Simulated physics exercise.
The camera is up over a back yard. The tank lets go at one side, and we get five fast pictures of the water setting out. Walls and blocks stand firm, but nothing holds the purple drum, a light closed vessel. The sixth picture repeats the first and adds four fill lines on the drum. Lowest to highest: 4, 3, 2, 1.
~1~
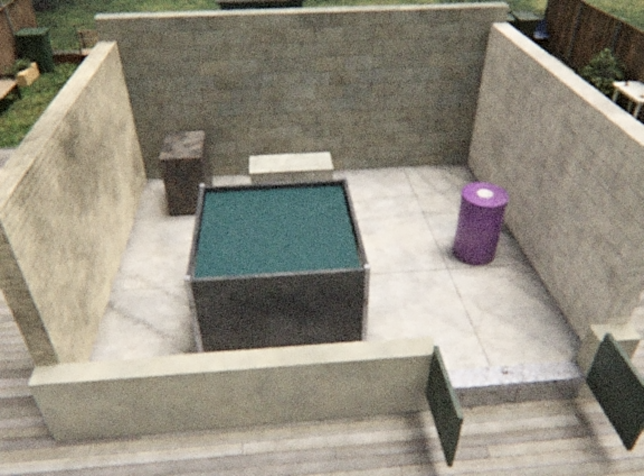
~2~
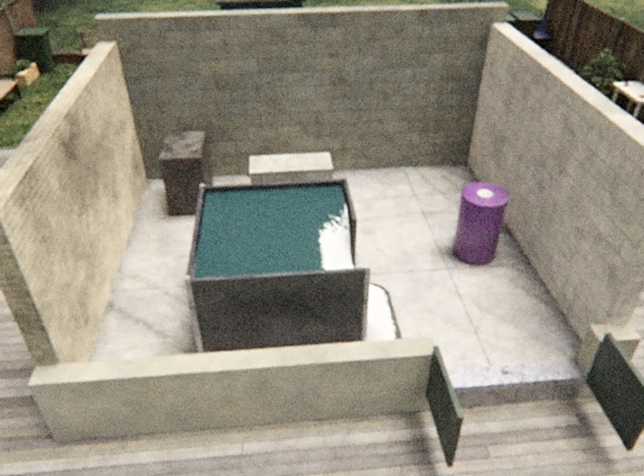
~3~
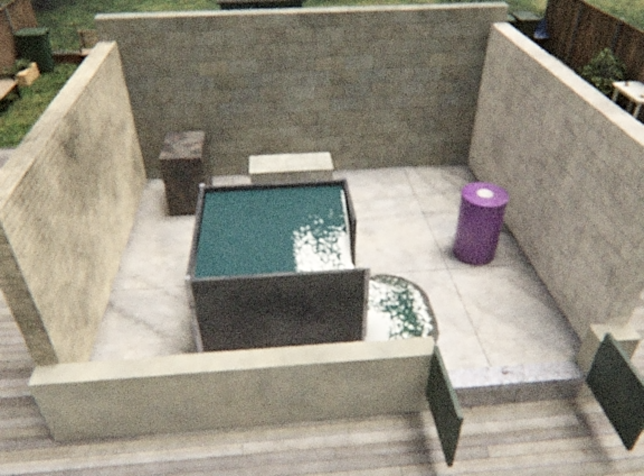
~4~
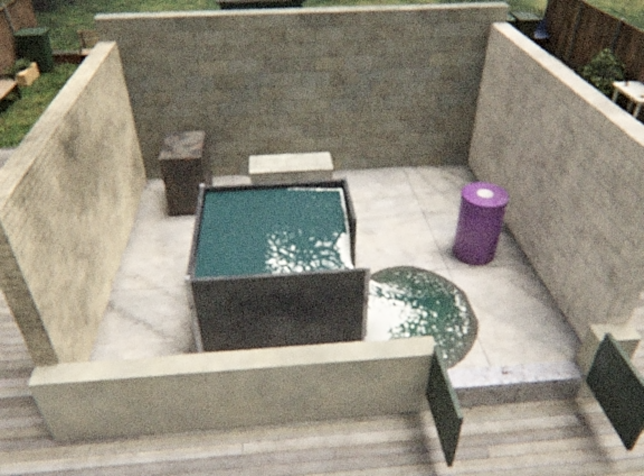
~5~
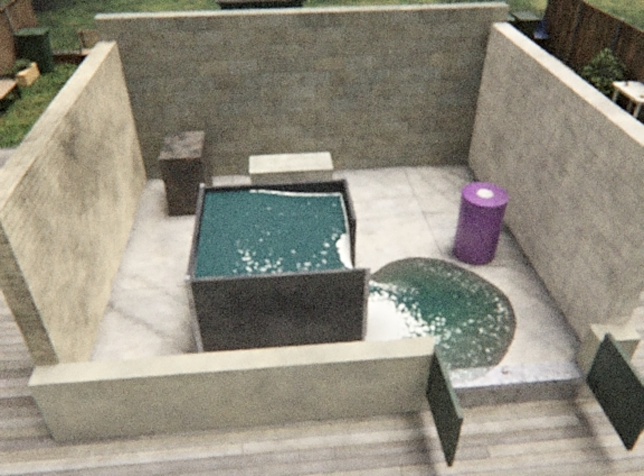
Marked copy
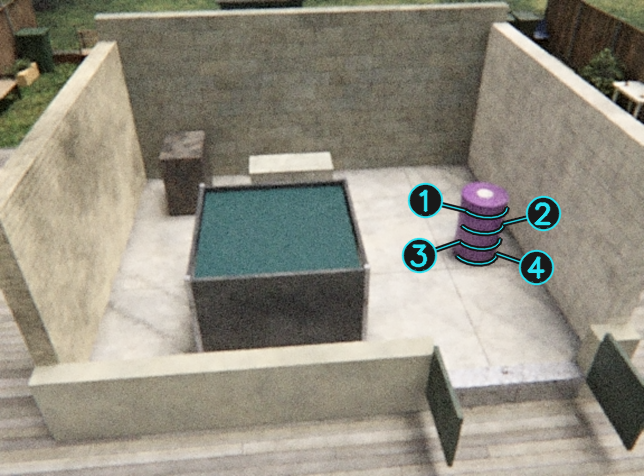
Walled back yard with an open gate, green liquid pouring from a square tank's right side and spreading across the pale paving.
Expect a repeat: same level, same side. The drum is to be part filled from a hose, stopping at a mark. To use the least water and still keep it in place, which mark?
2.
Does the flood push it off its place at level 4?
Yes.
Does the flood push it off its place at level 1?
No, not at all.
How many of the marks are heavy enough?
Two of them.
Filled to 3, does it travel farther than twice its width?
No.
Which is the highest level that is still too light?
Here it is level 3.
On the marked copy, 1 at (491, 217); 2 at (487, 233); 3 at (484, 249); 4 at (481, 263); from the bottom up 4, 3, 2, 1.
For level 1, it does not move.
For level 2, it does not move.
For level 3, it is pushed about its own width away.
For level 4, it is pushed about 7 times its own width away.
